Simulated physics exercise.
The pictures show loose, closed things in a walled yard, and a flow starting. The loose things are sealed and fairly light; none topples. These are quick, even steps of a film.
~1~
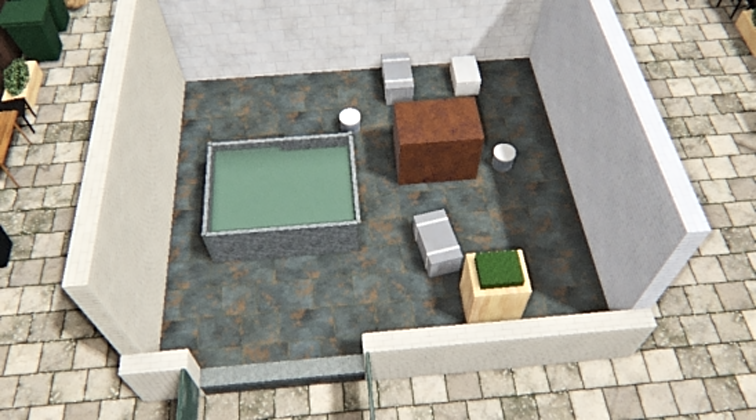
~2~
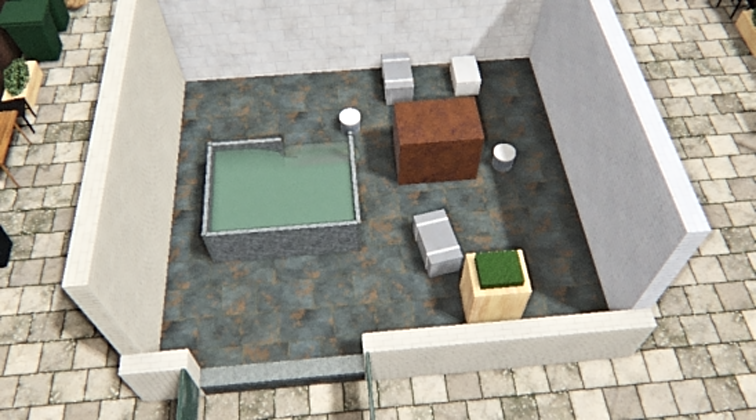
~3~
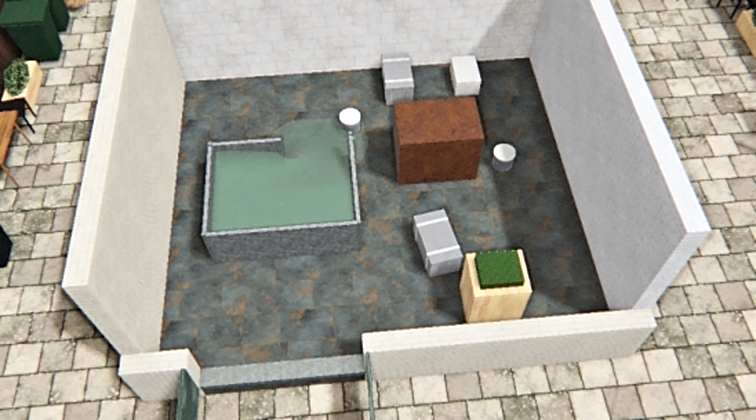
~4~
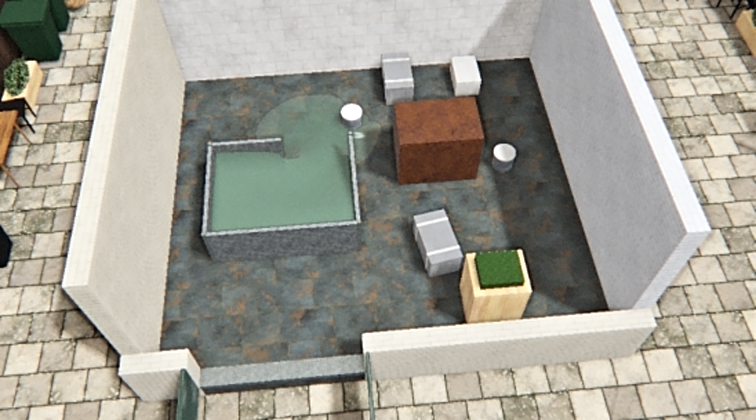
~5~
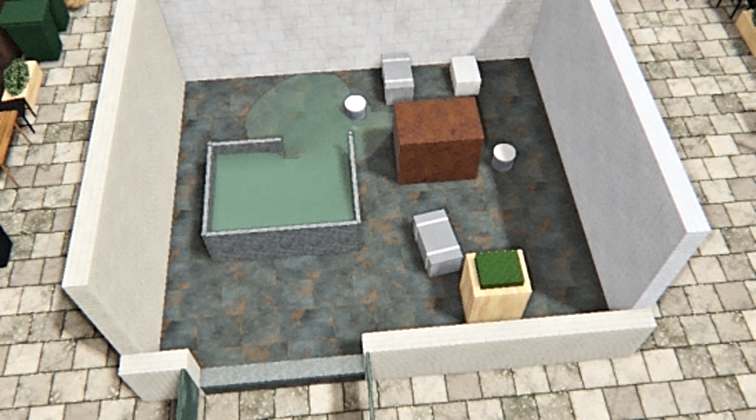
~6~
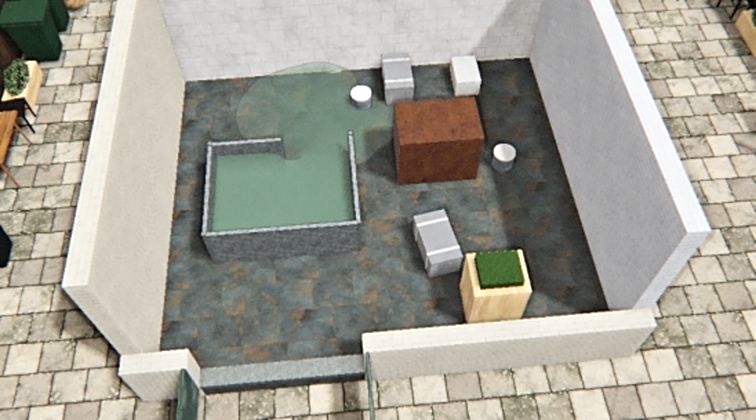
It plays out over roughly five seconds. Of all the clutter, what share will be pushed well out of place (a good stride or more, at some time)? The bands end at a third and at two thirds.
That comes to at least two thirds.
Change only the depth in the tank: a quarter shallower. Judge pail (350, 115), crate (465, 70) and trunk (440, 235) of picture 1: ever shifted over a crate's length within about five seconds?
In turn: Moved that far, swept aside, under that.
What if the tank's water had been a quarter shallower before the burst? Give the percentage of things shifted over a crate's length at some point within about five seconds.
Roughly 60 per cent.
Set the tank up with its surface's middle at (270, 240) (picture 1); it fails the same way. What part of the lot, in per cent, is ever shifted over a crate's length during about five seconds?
About 80 per cent.
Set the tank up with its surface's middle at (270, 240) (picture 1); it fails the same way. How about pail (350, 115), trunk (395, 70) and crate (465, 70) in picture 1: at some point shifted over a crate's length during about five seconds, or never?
In that order: Pushed that far, moved that far, shifted that much.
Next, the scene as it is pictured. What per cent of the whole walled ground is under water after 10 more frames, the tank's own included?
Roughly 40 per cent.
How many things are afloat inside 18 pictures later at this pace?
I count 2.
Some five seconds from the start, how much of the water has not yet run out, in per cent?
About 100 per cent.
A moment on, 1 of 5 are well off their spots; 0 afloat.
Next, 3 of 5 are well off their spots; 1 afloat.
Later, 3 of 5 are well off their spots; 2 afloat.
In the end, 4 of 5 are well off their spots, and 4 have been at some point; 1 afloat.
